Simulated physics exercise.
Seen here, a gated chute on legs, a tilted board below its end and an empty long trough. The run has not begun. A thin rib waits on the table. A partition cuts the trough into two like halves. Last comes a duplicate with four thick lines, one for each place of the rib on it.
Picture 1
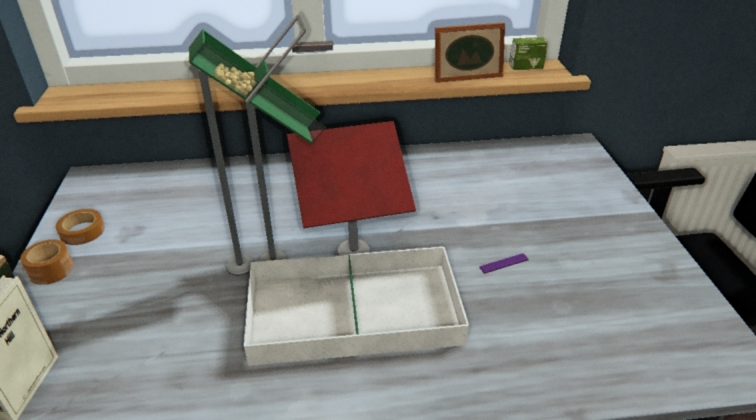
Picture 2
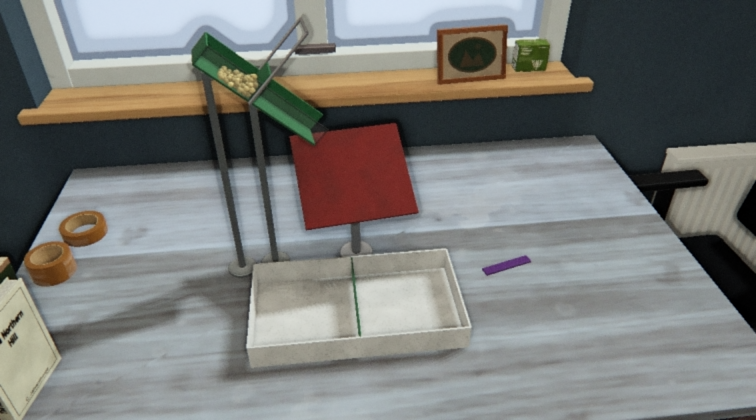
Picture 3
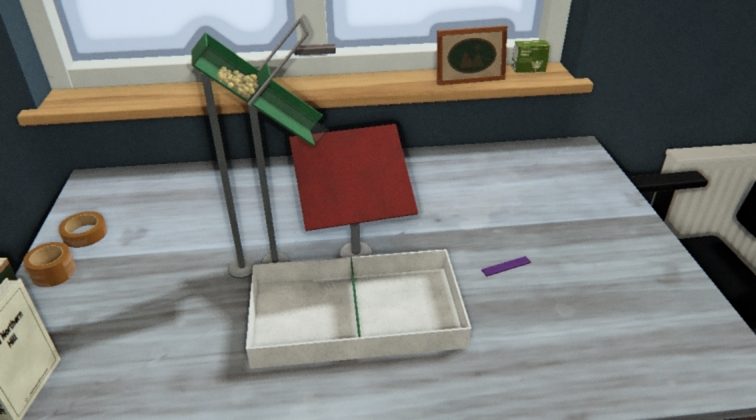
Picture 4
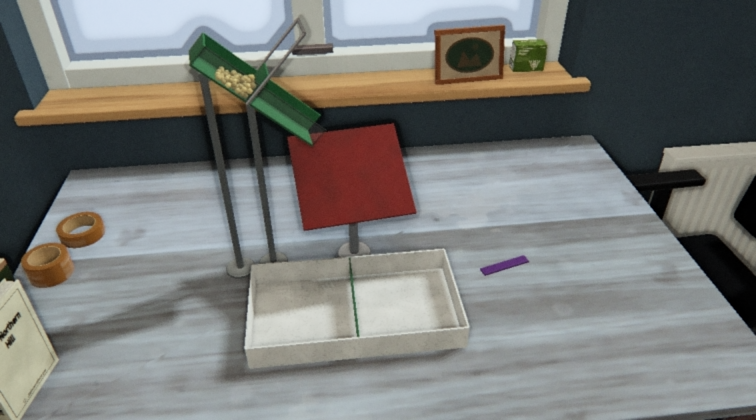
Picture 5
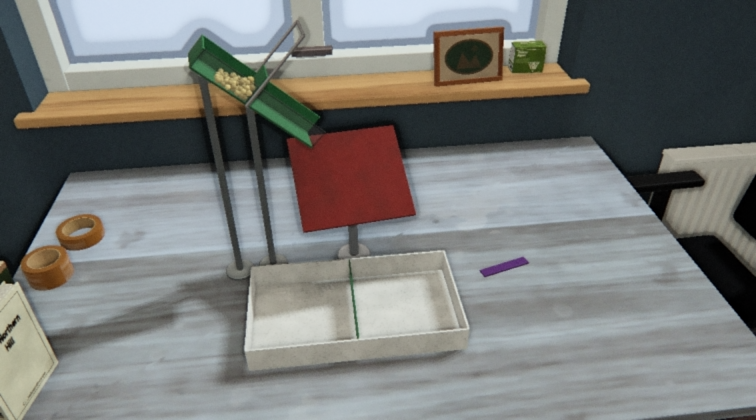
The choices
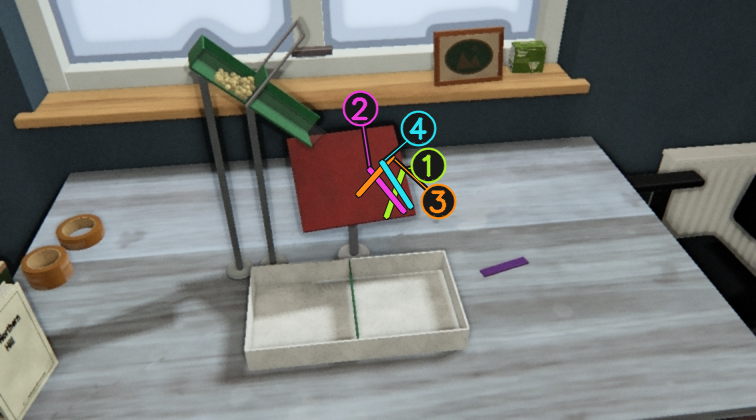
A green chute on thin grey legs holds a clump of pale beans behind its closed gate, above a weathered grey-blue table seen from above, before a window. Below its lip stands a tilted red board, with an empty, divided whitish trough in front, tape rolls at left and a purple strip at right. Nothing on the table moves; only the view shifts very slightly.
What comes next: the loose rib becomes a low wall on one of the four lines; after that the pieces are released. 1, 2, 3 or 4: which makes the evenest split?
3.
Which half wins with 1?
Right.
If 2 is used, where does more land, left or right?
The right half.
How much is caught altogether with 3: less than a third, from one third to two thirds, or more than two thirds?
More than two thirds.
On the marked copy, line 1 from (403, 169) to (386, 216); line 2 from (370, 169) to (403, 211); line 3 from (392, 156) to (358, 194); line 4 from (382, 162) to (410, 206).
With 1, of what is caught, about a tenth in the left half, almost all in the right.
With 2, of what is caught, about a tenth in the left half, almost all in the right.
With 3, of what is caught, roughly two thirds in the left half, roughly a third in the right.
With 4, of what is caught, about a tenth in the left half, almost all in the right.
